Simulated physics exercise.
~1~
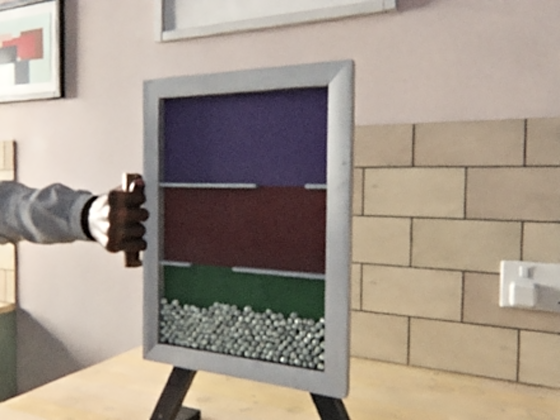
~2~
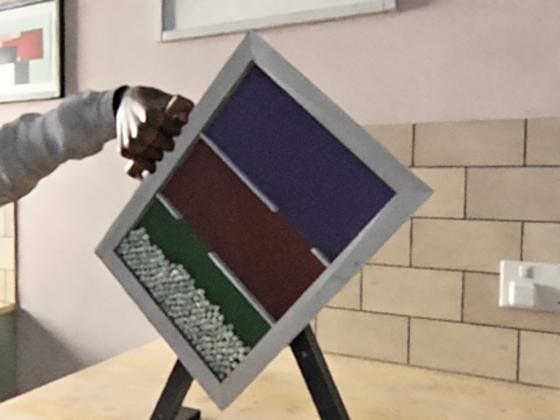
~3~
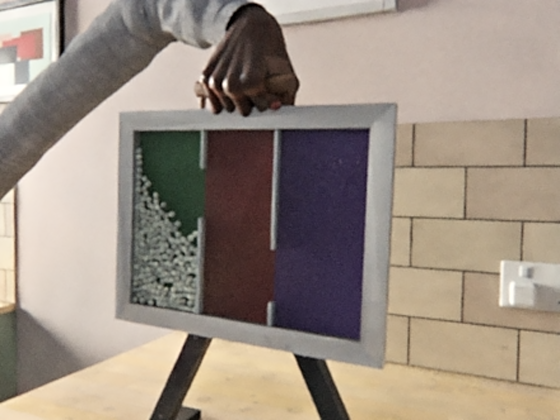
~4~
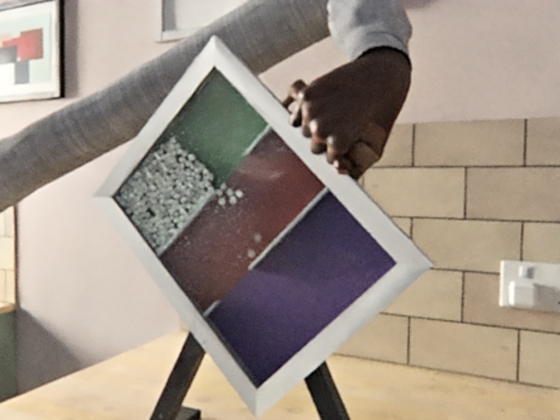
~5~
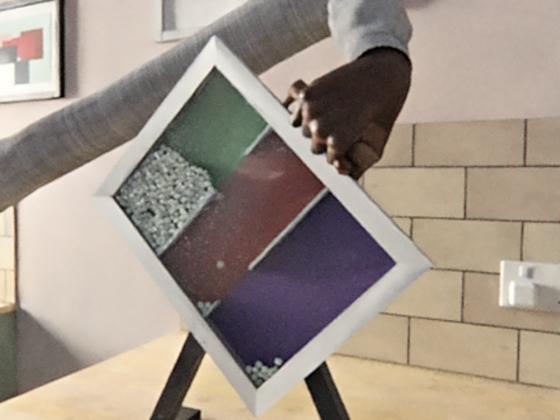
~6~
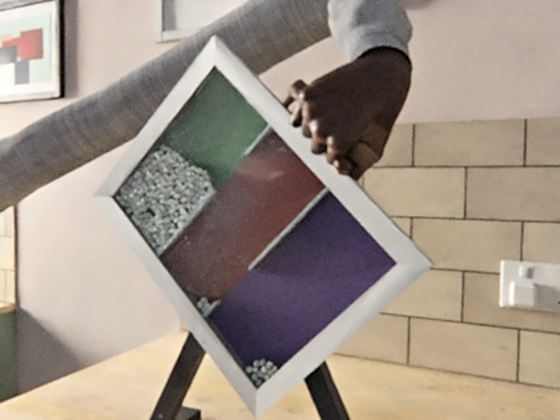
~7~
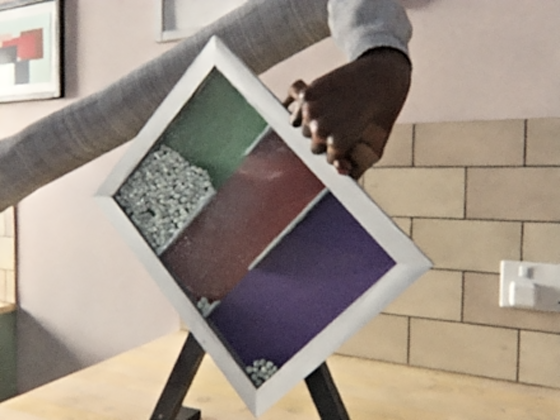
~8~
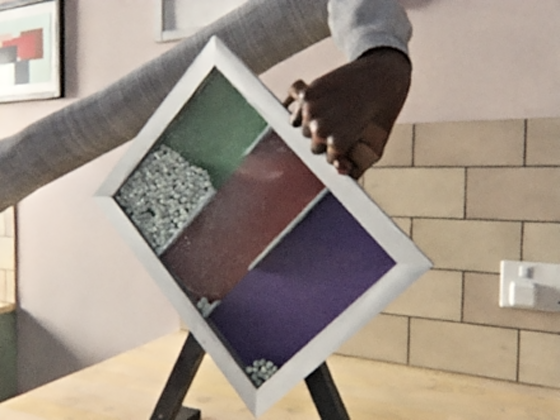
In a room with a pale pinkish wall and beige tiles, seen from the front, a grey-framed box stands upright on a dark stand over a wooden table. Its window shows purple at the top, red in the middle and green at the bottom, where small whitish pills lie heaped. A hand in a grey sleeve turns the box clockwise onto its side, and the pills pile up in the green chamber, now at left. As it turns further, a few tumble across the red into the purple. The box stops tilted, with most pills still in green and a small cluster in purple's bottom corner.
